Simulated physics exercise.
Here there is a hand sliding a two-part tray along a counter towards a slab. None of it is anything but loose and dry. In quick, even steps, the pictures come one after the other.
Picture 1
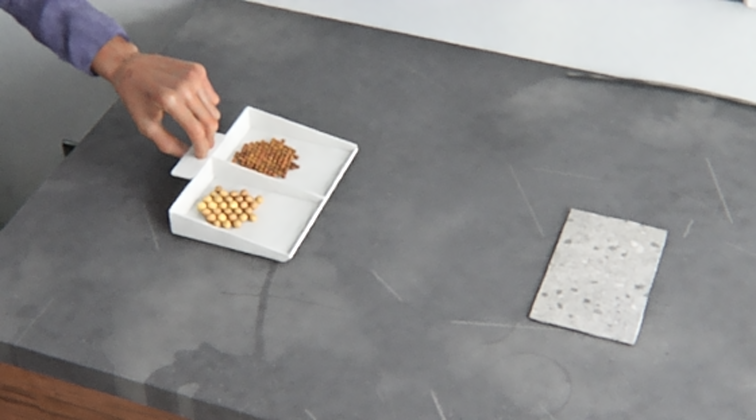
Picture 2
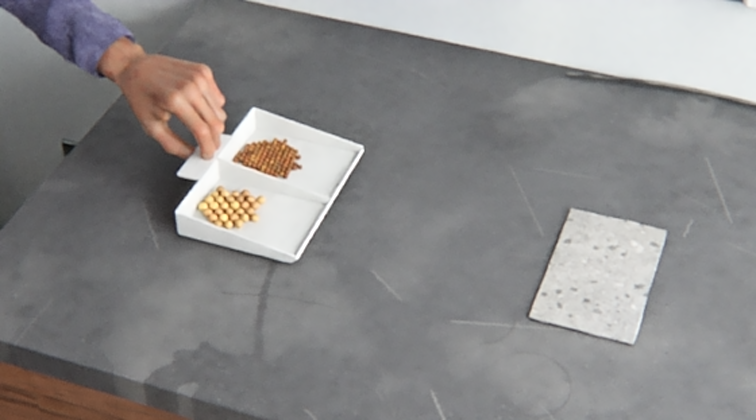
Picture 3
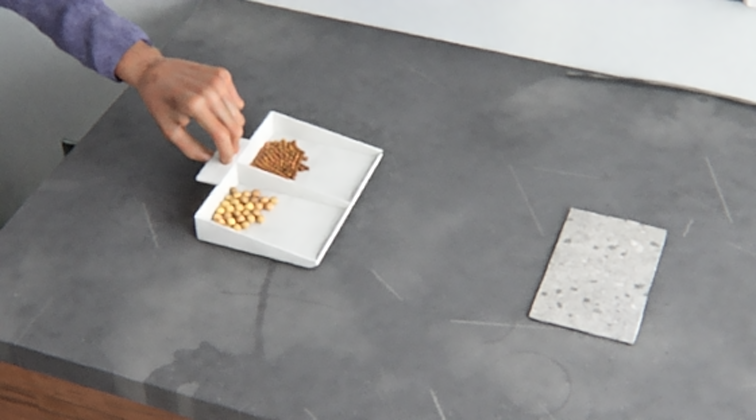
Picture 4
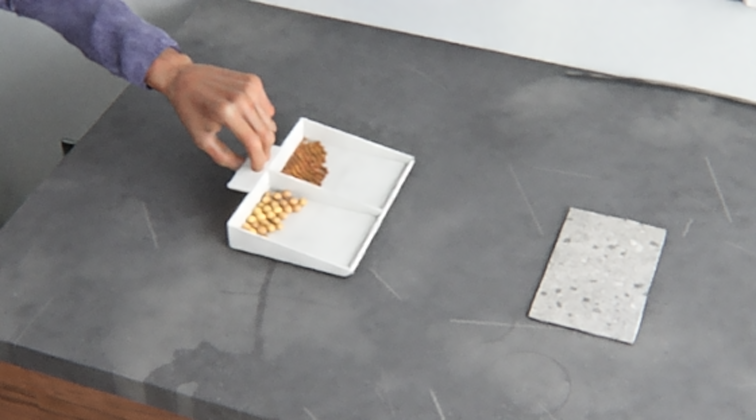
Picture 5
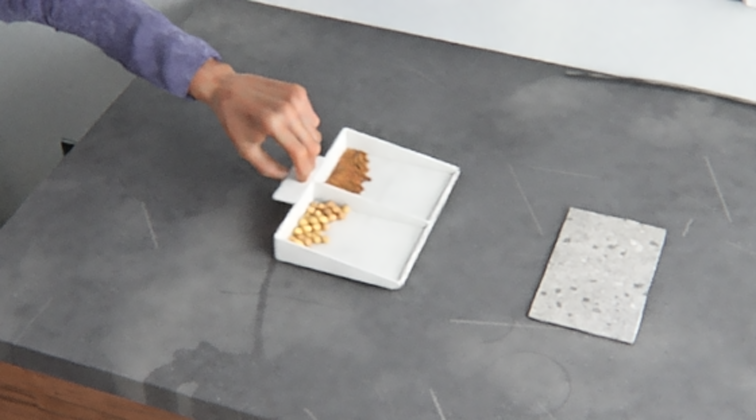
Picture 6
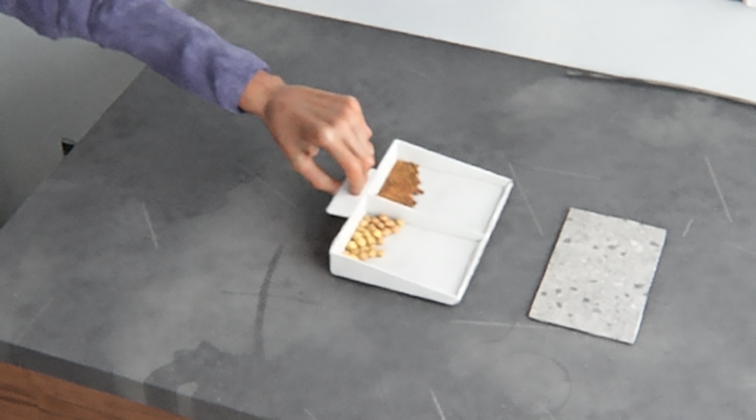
On a dark grey counter, a hand slides a white two-part tray right towards a speckled slab.
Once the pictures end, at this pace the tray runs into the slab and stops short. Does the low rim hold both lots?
The nearer handful lets some fly out; the farther handful lets some fly out.
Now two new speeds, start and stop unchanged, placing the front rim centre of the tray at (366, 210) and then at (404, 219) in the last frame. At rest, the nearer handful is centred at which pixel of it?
Try 1 about (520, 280); try 2 about (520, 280).
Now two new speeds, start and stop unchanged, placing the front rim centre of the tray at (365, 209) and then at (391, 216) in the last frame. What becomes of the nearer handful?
With the first speed it never leaves, and with the second it partly escapes.
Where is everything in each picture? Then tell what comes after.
The first picture shows front rim at (325, 200), at rest; slab at (591, 300); nearer handful at (233, 206), some round wooden beads; farther handful at (265, 160), many cereal balls.
The second picture shows front rim at (331, 202), hardly any of the way covered; farther handful at (267, 161).
The third picture shows front rim at (351, 206), a small part of the way covered; nearer handful at (239, 208).
The fourth picture shows front rim at (384, 214), about a quarter of the way covered; farther handful at (303, 169).
The fifth picture shows front rim at (431, 225), about half of the way covered; nearer handful at (316, 227).
The sixth picture shows front rim at (486, 239), most of the way covered; slab at (590, 299); nearer handful at (370, 241); farther handful at (399, 192).
Then, 0.04 s past the last view, tray still sliding, front rim near (524, 248); nearer handful all inside; farther handful all inside.
Then, 0.18 s past the last view, tray stopped at the slab; nearer handful about a third out of the tray; farther handful about a quarter out of the tray.
Then, 0.39 s past the last view, tray stopped at the slab; nearer handful about two thirds out of the tray; farther handful about a third out of the tray.
Finally, tray stopped at the slab; nearer handful about two thirds out of the tray; farther handful about a third out of the tray.
